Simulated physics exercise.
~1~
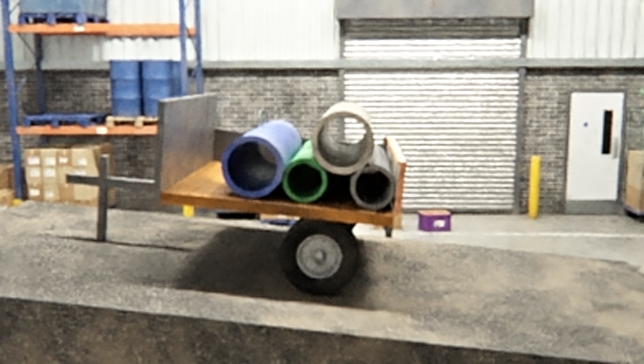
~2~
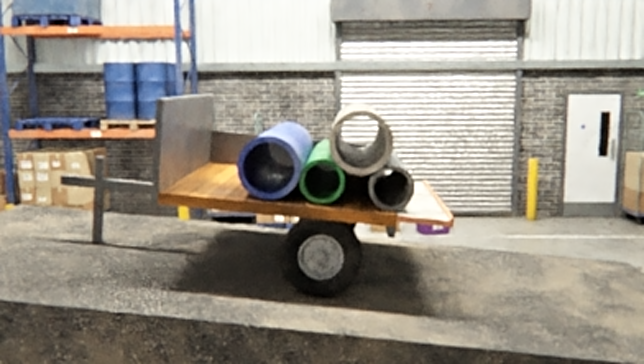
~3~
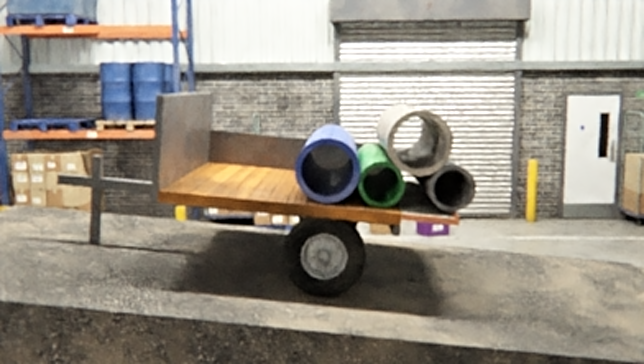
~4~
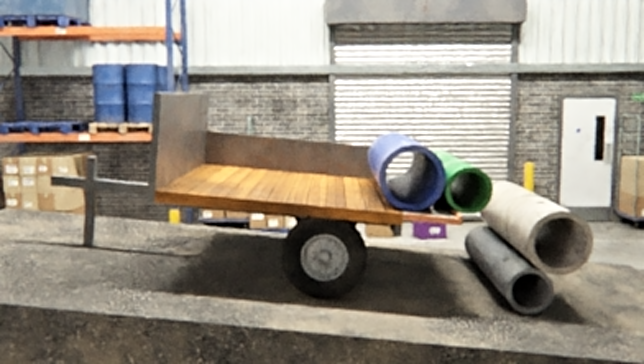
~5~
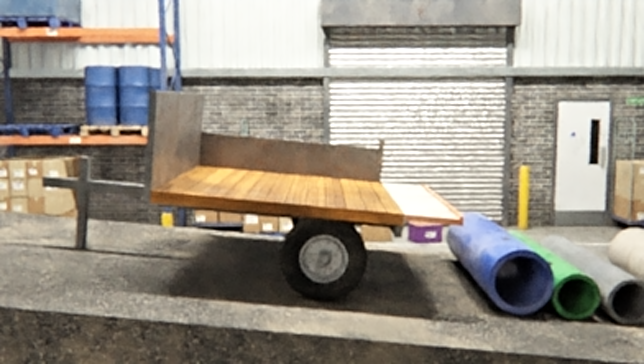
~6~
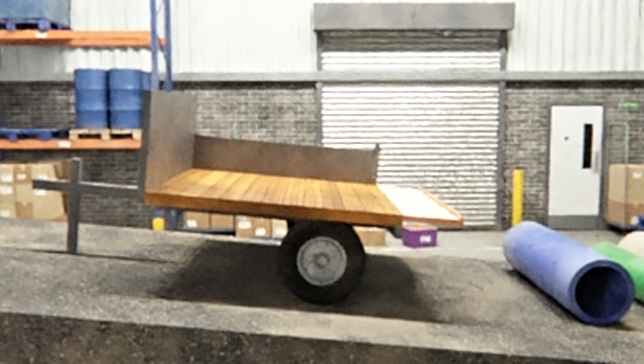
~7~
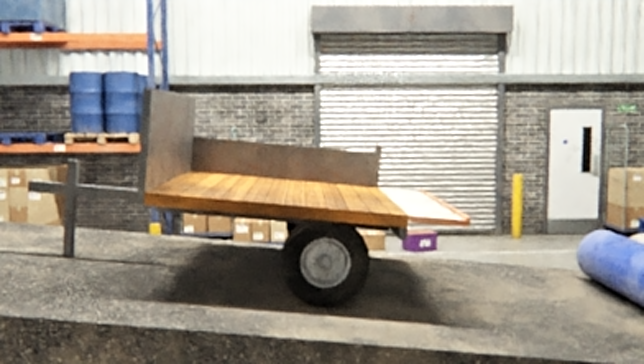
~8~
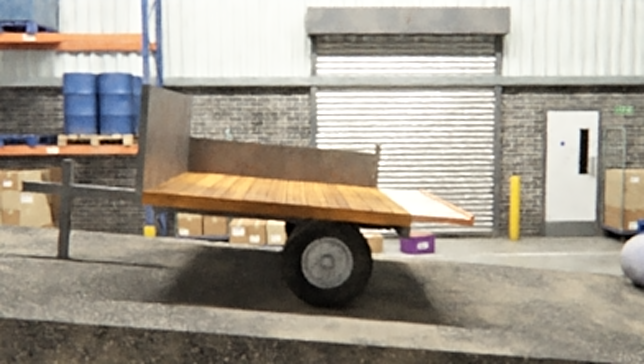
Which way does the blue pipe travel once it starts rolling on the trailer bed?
The blue pipe rolls to the right, going off the open end of the trailer and continuing that way along the ground.
Four hollow pipes, one blue and one green, rolling right off a sloping trailer bed onto the ground, leaving the trailer empty.
